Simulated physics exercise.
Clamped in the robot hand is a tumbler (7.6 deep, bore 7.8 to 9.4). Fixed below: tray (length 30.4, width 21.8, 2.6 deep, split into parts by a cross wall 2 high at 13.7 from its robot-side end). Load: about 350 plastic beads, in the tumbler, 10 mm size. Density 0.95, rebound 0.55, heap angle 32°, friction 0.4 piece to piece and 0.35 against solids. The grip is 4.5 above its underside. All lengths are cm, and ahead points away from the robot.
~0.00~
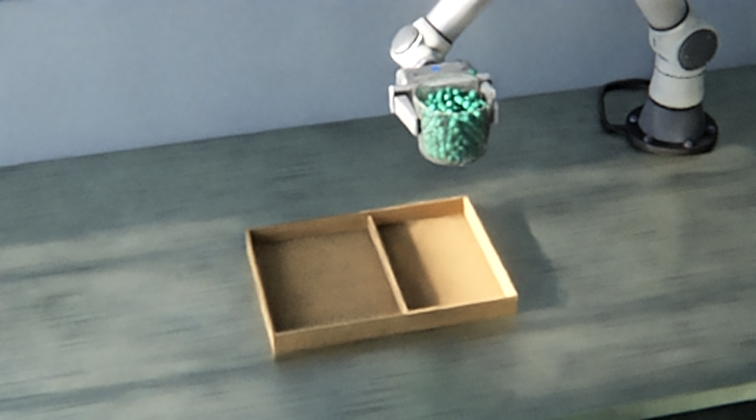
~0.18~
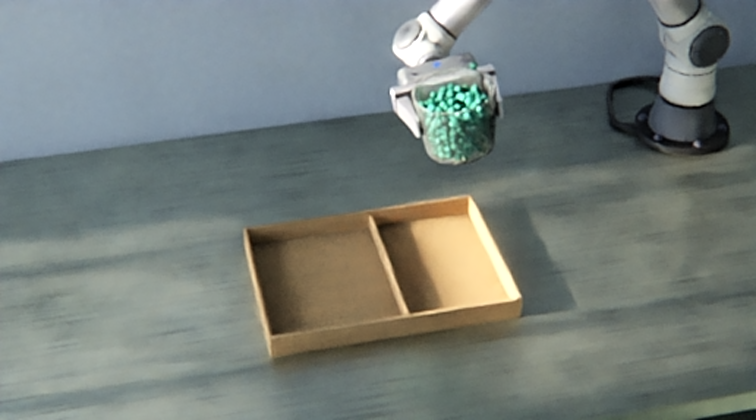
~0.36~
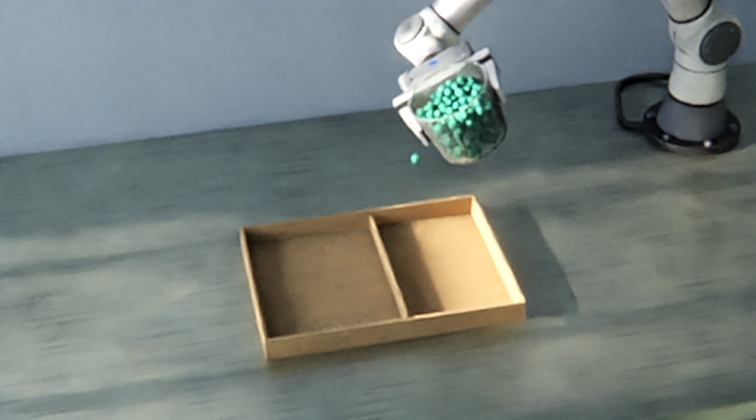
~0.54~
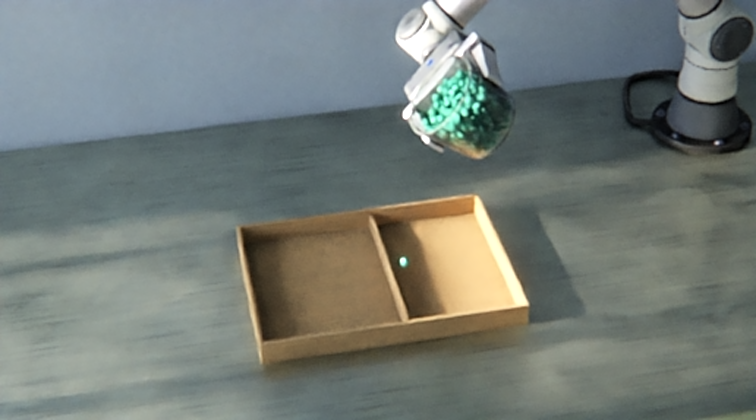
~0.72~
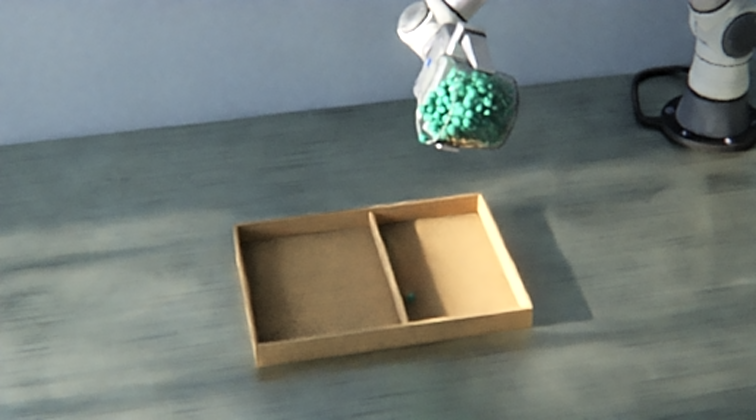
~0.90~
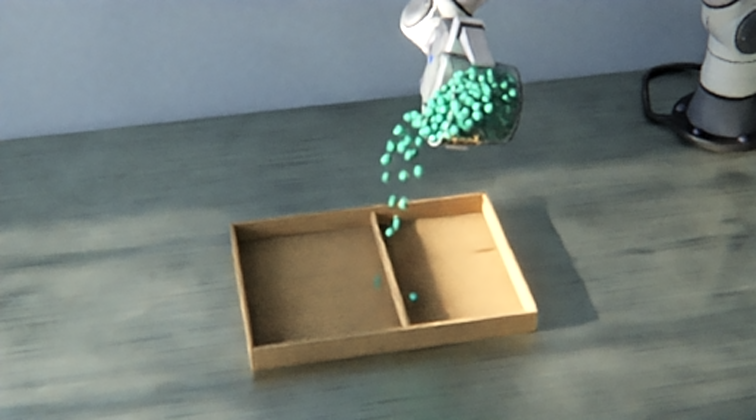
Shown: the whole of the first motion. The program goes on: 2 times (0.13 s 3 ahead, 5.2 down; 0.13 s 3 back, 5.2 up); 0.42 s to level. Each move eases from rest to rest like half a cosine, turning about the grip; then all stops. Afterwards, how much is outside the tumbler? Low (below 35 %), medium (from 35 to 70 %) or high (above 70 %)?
Outside the tumbler the share is medium, from 35 to 70 %.
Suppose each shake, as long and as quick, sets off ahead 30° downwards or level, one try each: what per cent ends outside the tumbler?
Some 75 and 95 per cent.
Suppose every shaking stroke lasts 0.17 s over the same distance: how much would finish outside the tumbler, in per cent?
It would be near 40 per cent.
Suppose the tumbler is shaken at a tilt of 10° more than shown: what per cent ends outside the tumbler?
Some 70 per cent.
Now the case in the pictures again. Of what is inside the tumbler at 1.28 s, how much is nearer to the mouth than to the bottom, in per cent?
Roughly 35 per cent.
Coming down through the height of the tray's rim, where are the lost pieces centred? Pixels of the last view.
Around (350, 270).
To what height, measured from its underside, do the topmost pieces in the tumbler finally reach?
About 6.0 cm.
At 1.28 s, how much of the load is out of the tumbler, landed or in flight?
Near 30 per cent so far.
After 1.28 s, tilted 76° forward, highest piece 21 above the table; 243 in the tumbler, 66 in the far-side part, 6 in the robot-side part, 31 in flight or on a rim.
After 1.65 s, tilted 32° forward, highest piece 24 above the table; 182 in the tumbler, 131 in the far-side part, 25 in the robot-side part, 6 on the table or floor, 2 in flight or on a rim.
After 2.04 s, level, highest piece 25 above the table; 181 in the tumbler, 135 in the far-side part, 24 in the robot-side part, 6 on the table or floor.
After 3.09 s, level, highest piece 25 above the table; 181 in the tumbler, 135 in the far-side part, 24 in the robot-side part, 6 on the table or floor.
At rest, 181 in the tumbler, 135 in the far-side part, 24 in the robot-side part, 6 on the table or floor. That is 48 % outside the tumbler.
